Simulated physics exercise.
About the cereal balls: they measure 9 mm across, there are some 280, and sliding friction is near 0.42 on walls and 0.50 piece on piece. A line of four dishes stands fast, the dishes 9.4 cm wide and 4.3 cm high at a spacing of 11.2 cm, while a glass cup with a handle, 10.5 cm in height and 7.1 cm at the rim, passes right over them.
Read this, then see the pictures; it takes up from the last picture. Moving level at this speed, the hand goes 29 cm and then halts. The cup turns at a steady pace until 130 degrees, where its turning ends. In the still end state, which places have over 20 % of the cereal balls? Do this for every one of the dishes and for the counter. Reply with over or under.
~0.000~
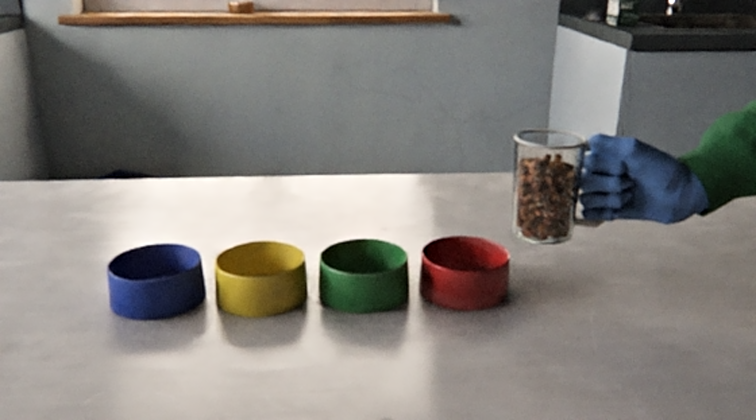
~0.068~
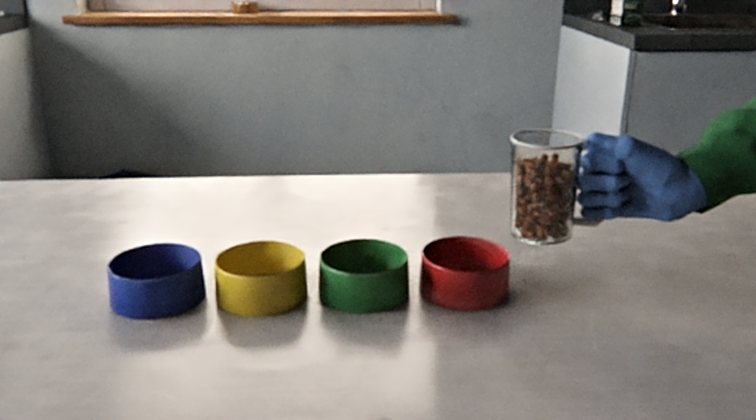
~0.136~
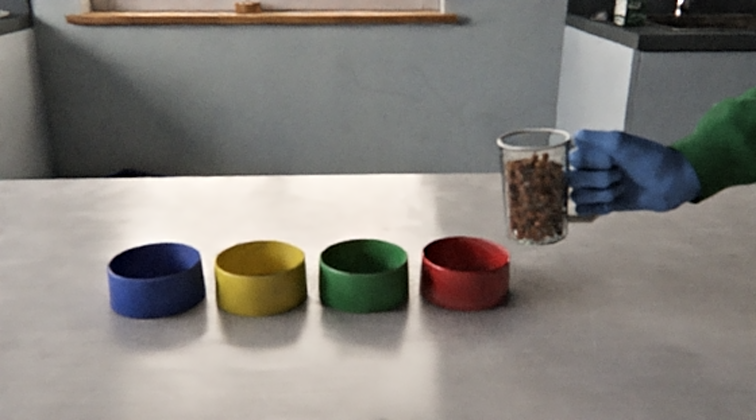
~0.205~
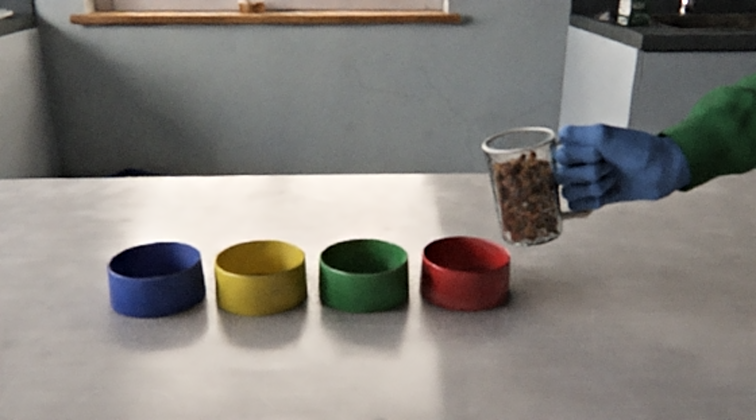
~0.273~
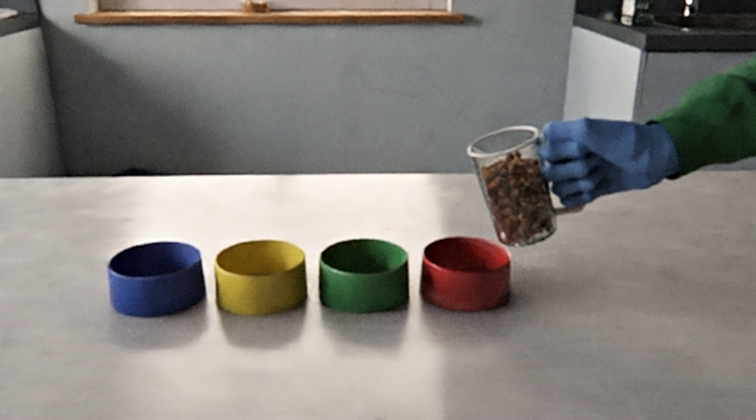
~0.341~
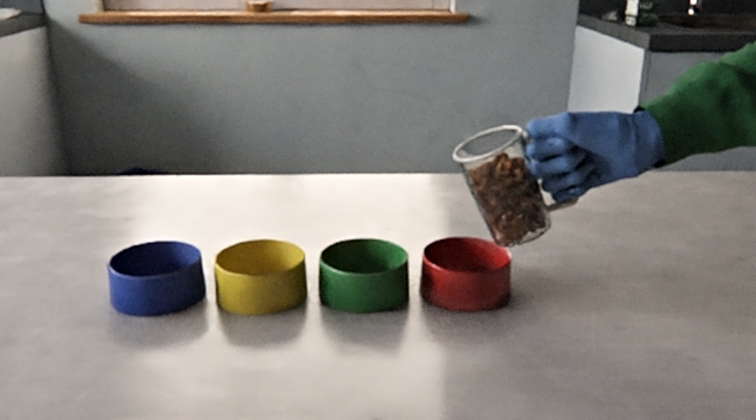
Red dish under, blue dish under, green dish under, yellow dish over, counter under.
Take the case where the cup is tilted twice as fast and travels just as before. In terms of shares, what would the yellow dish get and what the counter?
The yellow dish would get 0 and the counter 10.
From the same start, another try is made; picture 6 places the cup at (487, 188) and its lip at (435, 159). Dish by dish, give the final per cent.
Dish by dish: Red 0 percent, blue 10 percent, green 0 percent, yellow 50 percent.
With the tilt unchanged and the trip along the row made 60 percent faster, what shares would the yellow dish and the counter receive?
Shares: Yellow 60, counter 30.
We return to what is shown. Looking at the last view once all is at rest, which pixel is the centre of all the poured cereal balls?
Somewhere near (252, 273) in the last picture.
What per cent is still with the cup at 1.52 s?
Roughly 55 per cent, I'd say.
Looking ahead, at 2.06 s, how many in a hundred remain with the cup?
0 per cent.
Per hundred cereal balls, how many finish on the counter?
The answer is roughly 5 per cent.
After 1.05 s, tilt 85 degrees; cup holds 100 %.
After 1.52 s, tilt 125 degrees; cup holds 55 %, yellow 45 %.
After 2.06 s, tilt 130 degrees; cup holds 0 %, yellow 95 %.
In the end, at 2.5 s, red 0 %, blue 0 %, green 0 %, yellow 95 %, counter 5 %.
